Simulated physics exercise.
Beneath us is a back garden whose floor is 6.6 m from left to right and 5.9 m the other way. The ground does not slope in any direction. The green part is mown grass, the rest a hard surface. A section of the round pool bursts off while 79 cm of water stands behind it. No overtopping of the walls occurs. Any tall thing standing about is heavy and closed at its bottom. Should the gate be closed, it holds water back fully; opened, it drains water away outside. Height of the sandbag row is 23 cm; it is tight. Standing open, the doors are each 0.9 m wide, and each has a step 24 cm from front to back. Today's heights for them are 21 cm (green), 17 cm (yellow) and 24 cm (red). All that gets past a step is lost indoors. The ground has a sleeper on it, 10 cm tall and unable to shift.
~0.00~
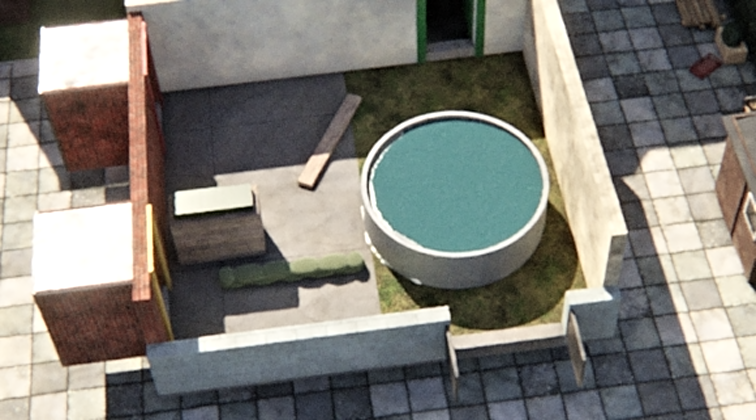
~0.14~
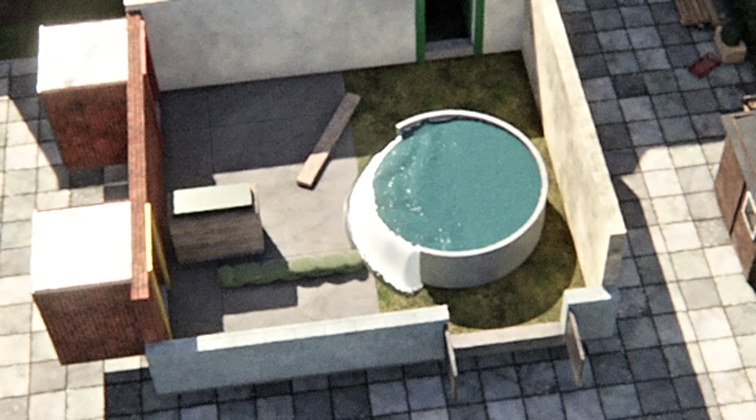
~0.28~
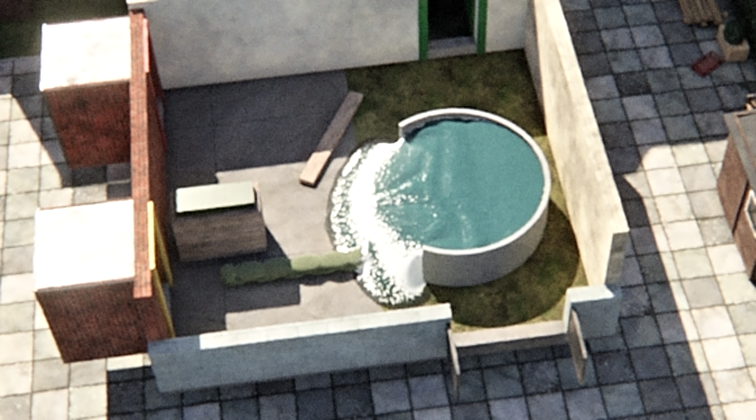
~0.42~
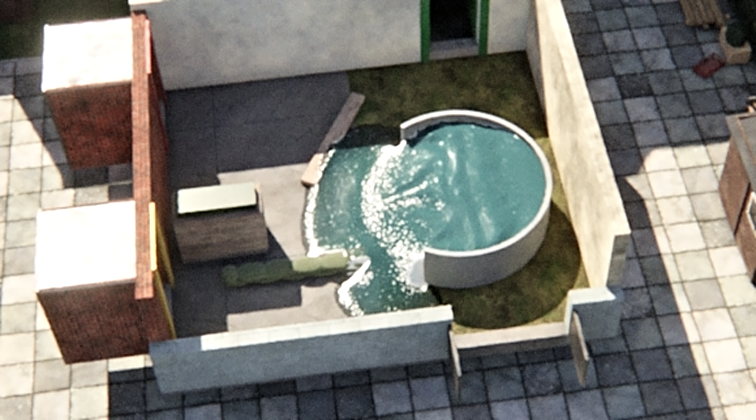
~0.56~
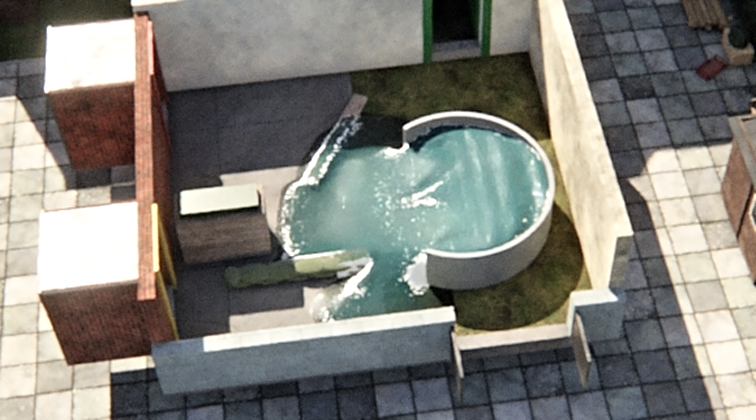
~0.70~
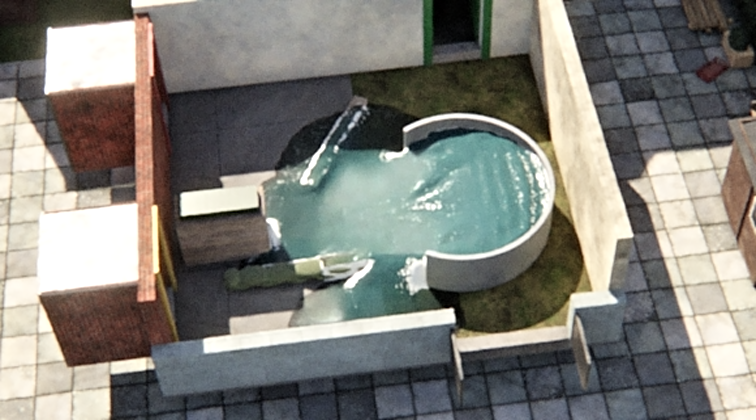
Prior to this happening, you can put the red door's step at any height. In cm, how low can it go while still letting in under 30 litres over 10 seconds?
I would say 28 cm.
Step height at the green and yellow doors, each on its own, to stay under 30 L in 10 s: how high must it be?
Some 11.5 cm for green, some 30 cm for yellow.
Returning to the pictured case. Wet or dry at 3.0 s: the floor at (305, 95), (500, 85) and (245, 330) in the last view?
Point by point, the first is awash, the second spared and the third awash.
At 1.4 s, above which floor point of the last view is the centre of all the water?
About (390, 224).
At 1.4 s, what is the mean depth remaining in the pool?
About 43 centimetres.
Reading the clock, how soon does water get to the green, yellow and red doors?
Green at 2.6 s, yellow at 1.4 s, red at 1.6 s.
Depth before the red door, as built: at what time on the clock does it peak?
Roughly at 3.4 s.
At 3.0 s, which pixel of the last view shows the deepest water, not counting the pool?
(168, 98).
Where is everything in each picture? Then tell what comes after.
Still water, 79 cm deep, in the round pool at (455, 184); the red door at (153, 90) is dry, in the first picture.
The front is at (396, 290), 0.4 m from the gap at (367, 215); 0.8 m2 of floor is wet, 79 cm left at the back, in the second picture.
Water pours out at (369, 214) and has run 0.7 m, to (382, 303); about 14 cm deep outside, 79 cm at the back, in the third picture.
Water pours out at (371, 217) and has run 1.2 m, to (359, 320); about 13 cm deep outside, 79 cm at the back, in the fourth picture.
Water pours out at (374, 219) and has run 1.7 m, to (278, 266); about 11 cm deep outside, 77 cm at the back, in the fifth picture.
The gap is at (374, 221), the front 2.2 m out at (245, 272); the back of the round pool holds 67 cm; the red door at (159, 91), 4.3 m from the gap, is still 2.2 m from the nearest water, in the sixth picture.
After 1.4 s water covers 65 % of the floor, deepest (50 cm) near (284, 246); it has not reached the red door.
After 3.0 s water covers 80 % of the floor, deepest (47 cm) near (168, 98); 34 cm at the red door, 11 litres in over its 24 cm step.
After 10.0 s water covers 95 % of the floor, deepest (20 cm) near (357, 77); 11 cm at the red door, 58 litres in over its 24 cm step.
At the red door as built, the water arrived by 1.7 s and peaked near 36 cm at 3.4 s.
With a step of 24.5 cm, 54 litres would have come in within the 10 s; with 33 cm, 12 litres. So under 30 litres takes about 28 cm.
